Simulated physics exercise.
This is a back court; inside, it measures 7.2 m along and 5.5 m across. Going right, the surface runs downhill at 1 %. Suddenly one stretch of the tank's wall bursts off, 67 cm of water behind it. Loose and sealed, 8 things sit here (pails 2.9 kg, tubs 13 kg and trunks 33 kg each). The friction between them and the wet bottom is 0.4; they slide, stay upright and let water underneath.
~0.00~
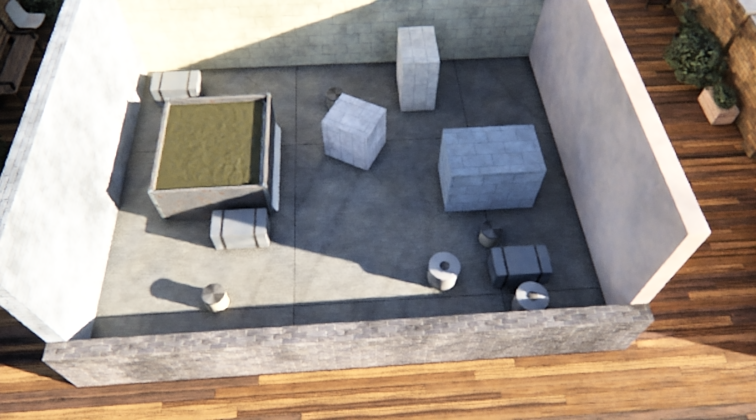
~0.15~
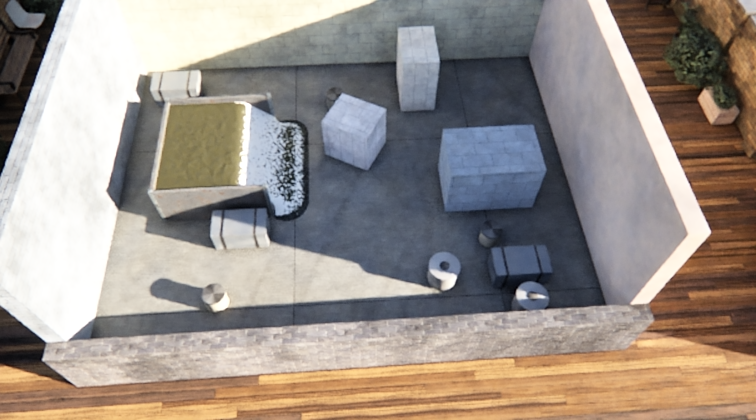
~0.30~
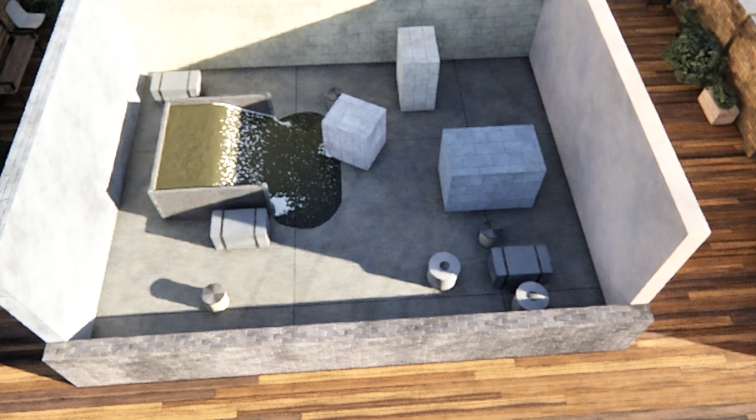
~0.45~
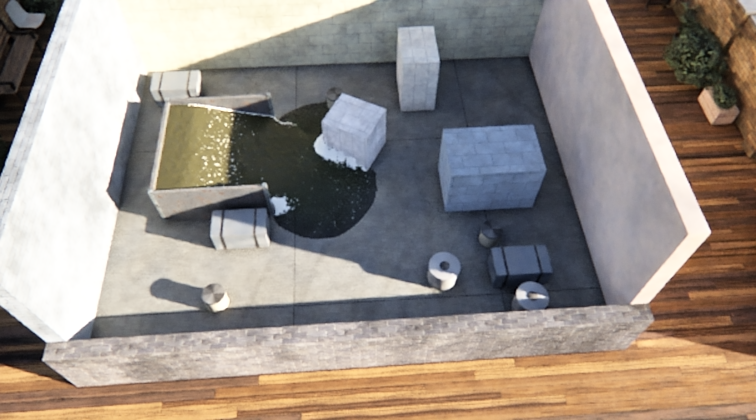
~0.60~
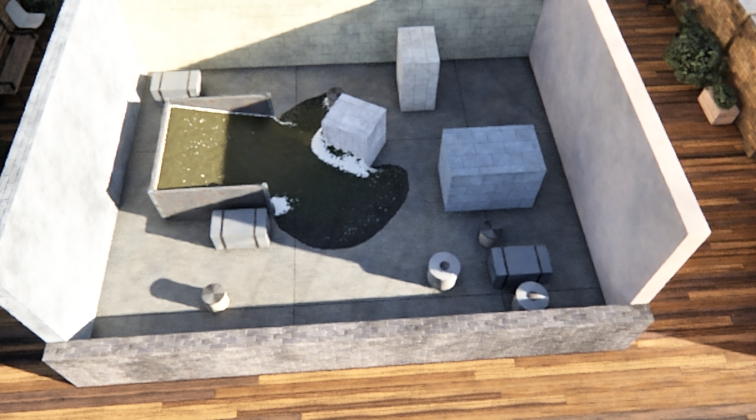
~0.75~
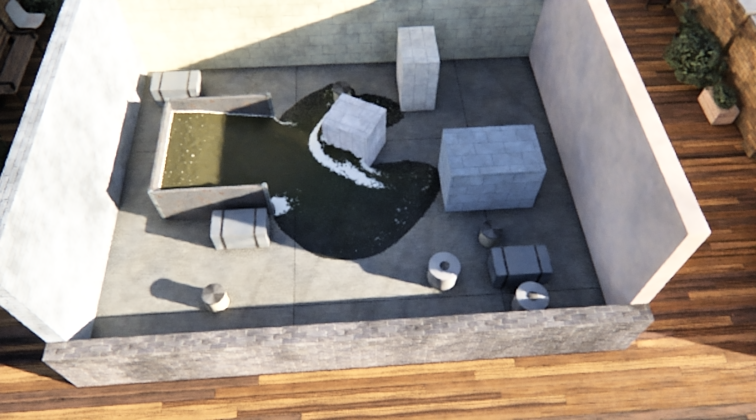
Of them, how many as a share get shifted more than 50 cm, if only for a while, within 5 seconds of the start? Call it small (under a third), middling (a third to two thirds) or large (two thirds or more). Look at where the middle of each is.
Middling, a third to two thirds.
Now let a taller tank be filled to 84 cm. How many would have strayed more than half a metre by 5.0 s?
You'd get 5 in that case.
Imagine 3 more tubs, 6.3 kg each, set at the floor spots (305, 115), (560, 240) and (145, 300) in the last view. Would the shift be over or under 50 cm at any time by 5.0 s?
In that order: Past it, over, short of it.
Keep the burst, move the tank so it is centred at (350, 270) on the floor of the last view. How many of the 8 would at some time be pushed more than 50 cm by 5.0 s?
Result: 4 of them.
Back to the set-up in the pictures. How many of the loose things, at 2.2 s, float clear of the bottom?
The number is 3.
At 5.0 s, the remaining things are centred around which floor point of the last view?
Roughly at (398, 215).
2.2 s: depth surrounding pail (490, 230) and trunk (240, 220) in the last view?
Depth approx. 8 cm / 0 cm.
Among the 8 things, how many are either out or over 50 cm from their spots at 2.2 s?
I make it 4.
After 1.1 s 1 of 8 are over 50 cm from their spots; 0 afloat.
After 2.2 s 4 of 8 are over 50 cm from their spots; 3 afloat.
After 3.5 s 5 of 8 are over 50 cm from their spots; 3 afloat.
After 5.0 s 5 of 8 are over 50 cm from their spots, and 5 have been at some point; 4 afloat.
